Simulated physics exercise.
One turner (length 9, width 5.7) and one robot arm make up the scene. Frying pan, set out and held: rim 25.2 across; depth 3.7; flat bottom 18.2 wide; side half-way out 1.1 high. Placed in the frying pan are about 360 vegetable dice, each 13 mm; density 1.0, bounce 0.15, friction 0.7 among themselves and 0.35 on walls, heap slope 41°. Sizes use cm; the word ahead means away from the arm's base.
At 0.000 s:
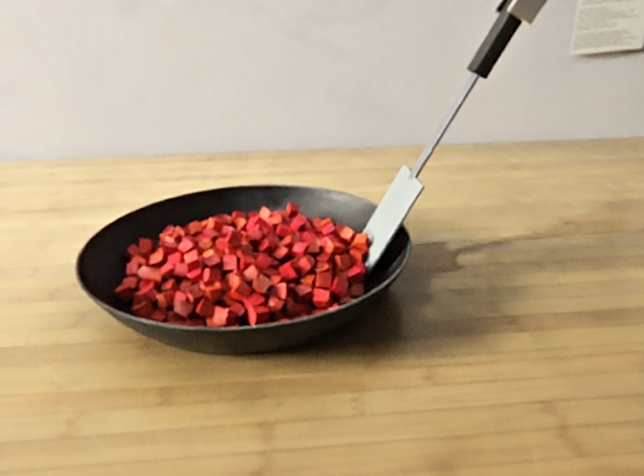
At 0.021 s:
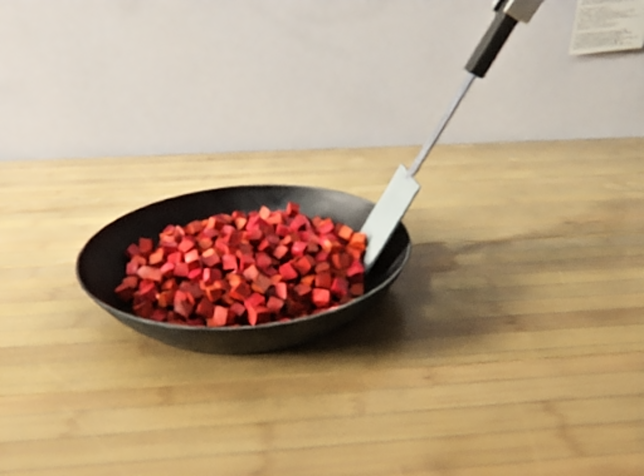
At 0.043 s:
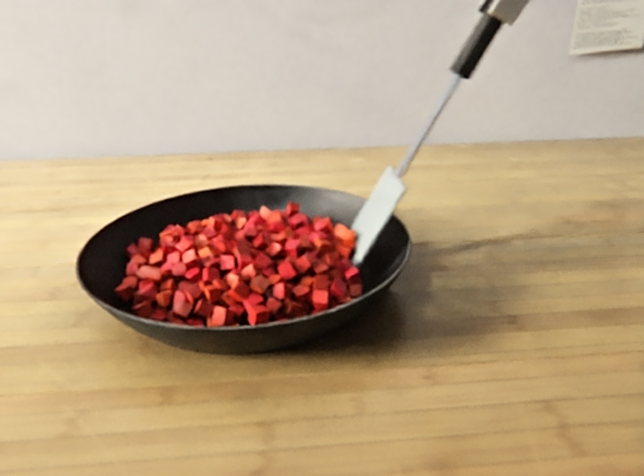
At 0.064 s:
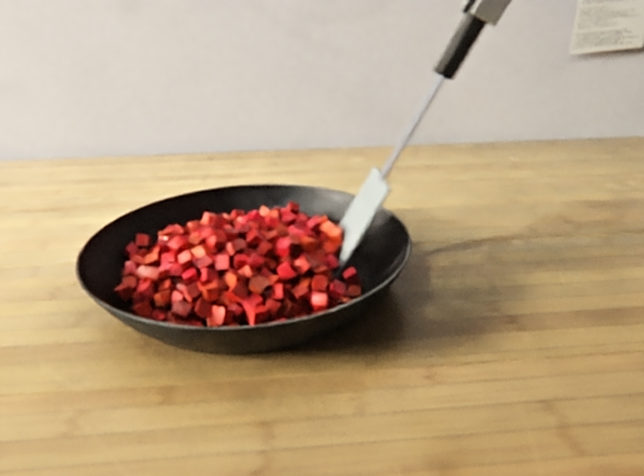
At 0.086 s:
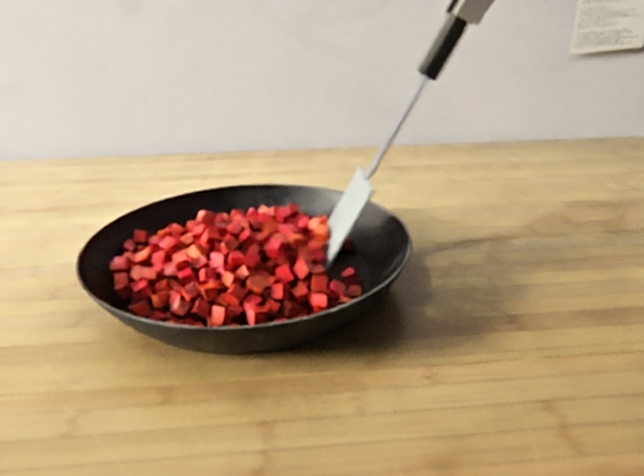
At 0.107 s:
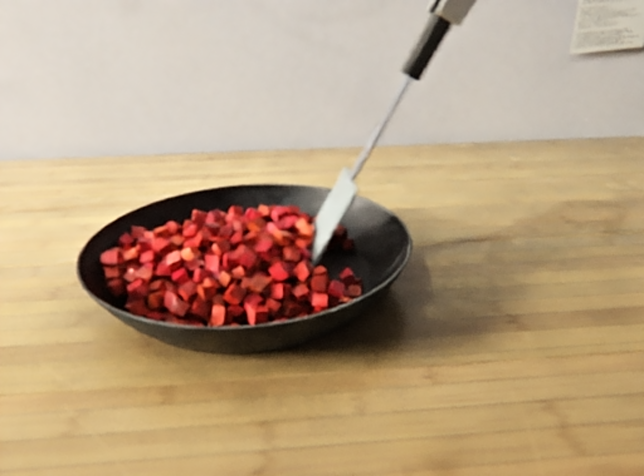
At the start, a turner held by a robot arm rests inside the right edge of a dark frying pan heaped with red vegetable dice on a wooden surface. The arm then moves the turner left, pushing the heap leftward and exposing some of the pan's bottom on the right.
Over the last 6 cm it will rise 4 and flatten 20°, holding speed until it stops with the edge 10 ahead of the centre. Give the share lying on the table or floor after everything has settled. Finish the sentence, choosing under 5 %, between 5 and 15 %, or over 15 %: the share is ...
The share is over 15 %.
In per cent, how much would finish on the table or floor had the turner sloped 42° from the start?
Roughly 20 per cent.
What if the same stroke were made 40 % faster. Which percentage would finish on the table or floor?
I'd expect near 25 per cent.
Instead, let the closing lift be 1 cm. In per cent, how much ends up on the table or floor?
15 per cent.
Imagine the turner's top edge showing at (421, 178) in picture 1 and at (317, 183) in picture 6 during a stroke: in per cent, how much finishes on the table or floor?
Off the vessel, on the table or floor: Some 25 percent.
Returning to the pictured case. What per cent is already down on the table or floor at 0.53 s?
About 25 per cent.
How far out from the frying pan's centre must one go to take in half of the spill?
20 cm or so.
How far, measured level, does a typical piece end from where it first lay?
Some 3 cm.
After 0.20 s, sloping 61°, highest piece 5 above the table; 359 in the frying pan.
After 0.29 s, sloping 53°, highest piece 7 above the table; 354 in the frying pan, 5 on the blade or in flight.
After 0.53 s, sloping 41°, highest piece 5 above the table; 277 in the frying pan, 81 on the table or floor, 1 on the blade or in flight.
After 1.58 s, sloping 41°, highest piece 4 above the table; 277 in the frying pan, 82 on the table or floor.
At rest, 277 in the frying pan, 82 on the table or floor. That is 23 % on the table or floor.
